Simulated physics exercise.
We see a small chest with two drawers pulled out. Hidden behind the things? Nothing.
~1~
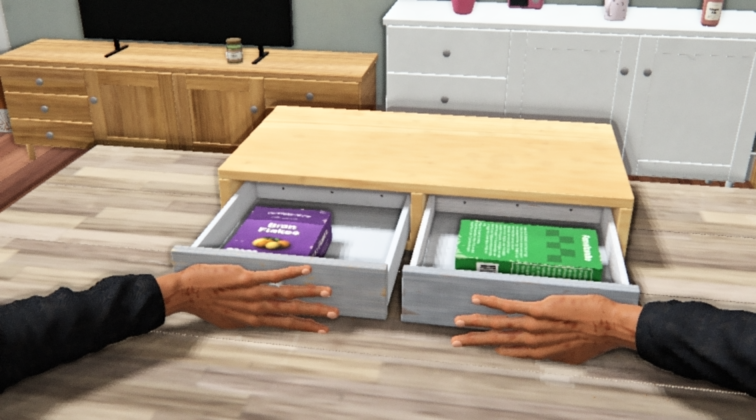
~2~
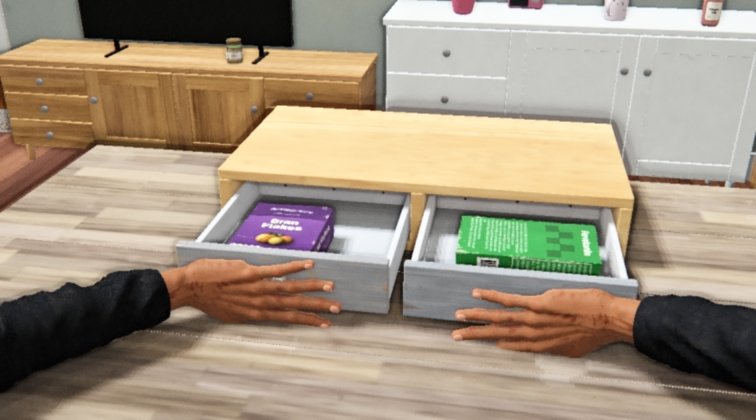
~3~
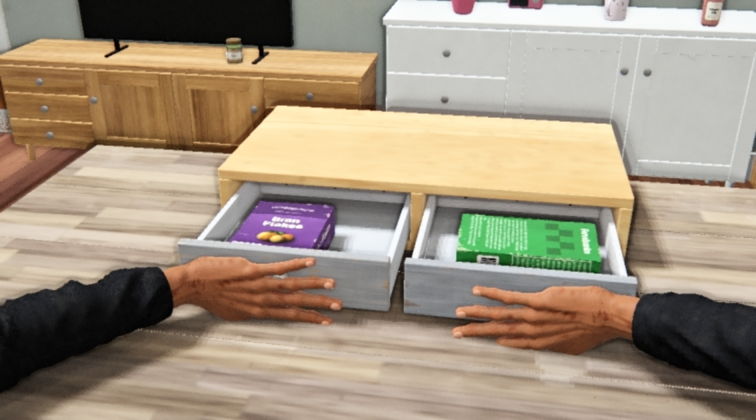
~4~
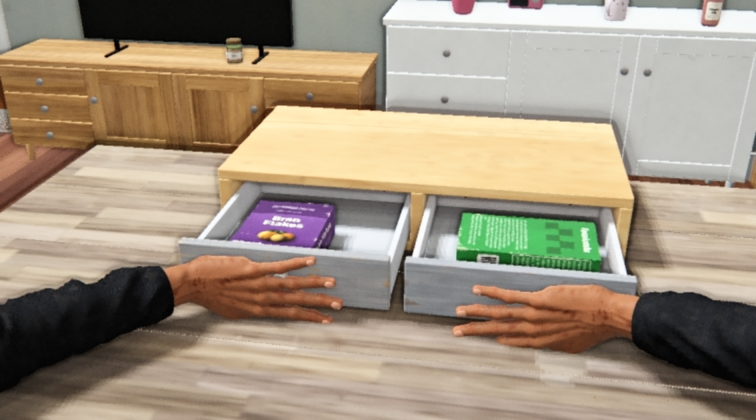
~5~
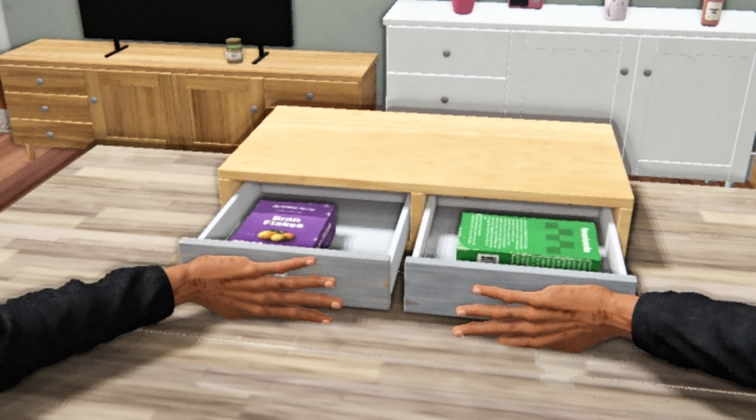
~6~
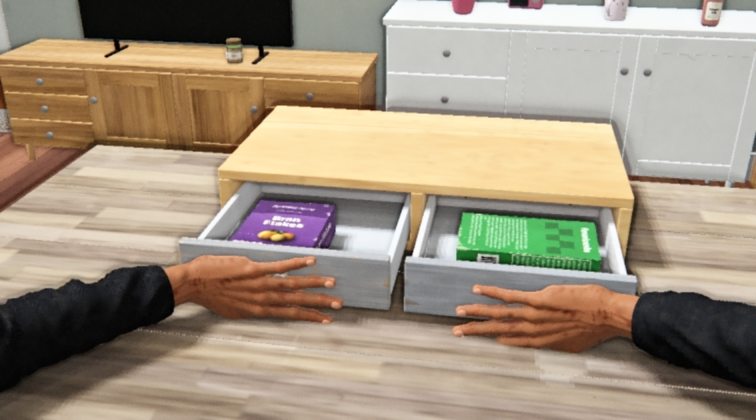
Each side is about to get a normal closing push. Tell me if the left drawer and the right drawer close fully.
In the end the left drawer will be pushed right in, the right drawer will be pushed right in.
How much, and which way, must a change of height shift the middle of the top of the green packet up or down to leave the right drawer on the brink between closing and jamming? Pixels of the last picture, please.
Raise it by roughly 12 pixels.
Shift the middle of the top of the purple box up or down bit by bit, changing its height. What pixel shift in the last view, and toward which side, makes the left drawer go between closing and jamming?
Roughly 12 pixels upward.
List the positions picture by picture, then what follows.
Left drawer (307, 232) wide open; right drawer (517, 249) wide open; purple box (280, 246), in the first frame.
Right drawer (517, 245) wide open; green packet (526, 255), in the second frame.
Left drawer (310, 226) wide open; chest (428, 176), in the third frame.
Right drawer (517, 242) wide open; purple box (284, 239), in the fourth frame.
Left drawer (311, 225) wide open; green packet (526, 252), in the fifth frame.
Left drawer (311, 225) wide open; right drawer (517, 242) wide open; chest (428, 176), in the sixth frame.
Then, 0.48 s on from there, left drawer about half in; right drawer about half in.
In the end, the left drawer shuts flush; the right drawer shuts flush.
